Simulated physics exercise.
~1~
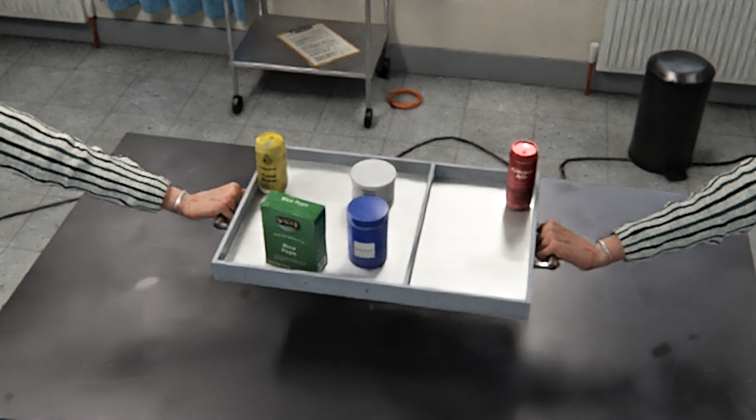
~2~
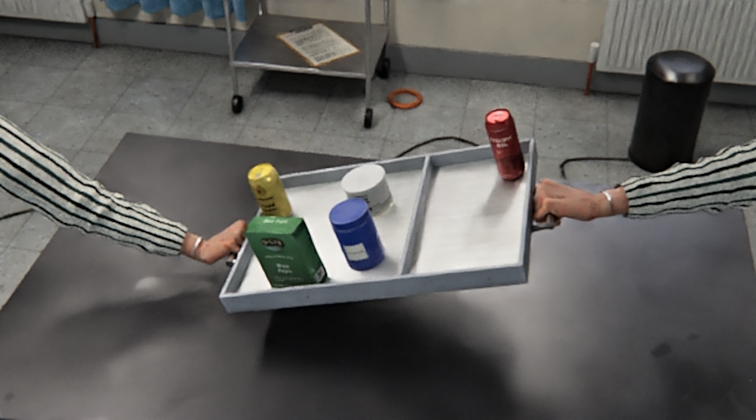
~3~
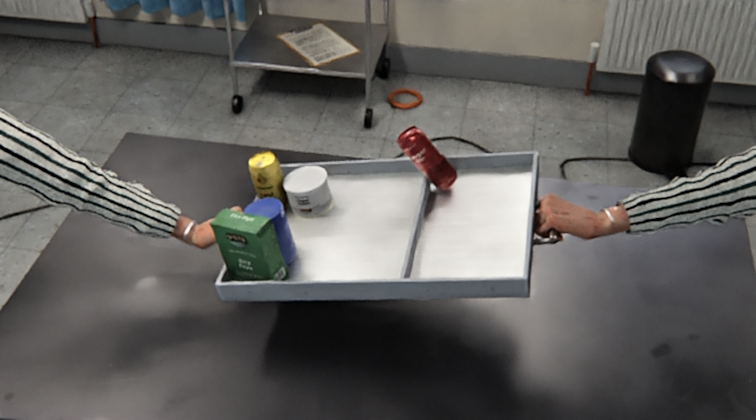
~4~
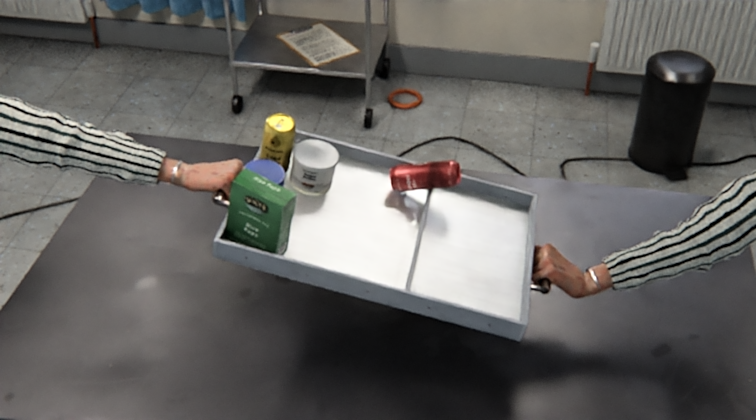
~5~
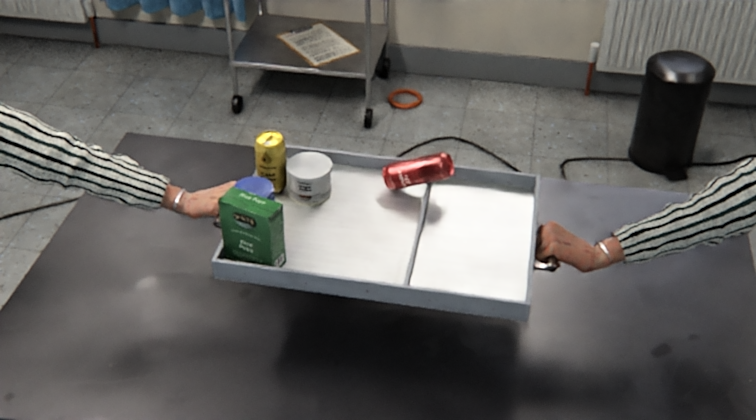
A tray held by two hands in striped sleeves tipped down to the left, then to the right, before levelling out; the blue jar, green packet and white tub slid left, while the red can toppled and ended lying across the divider.
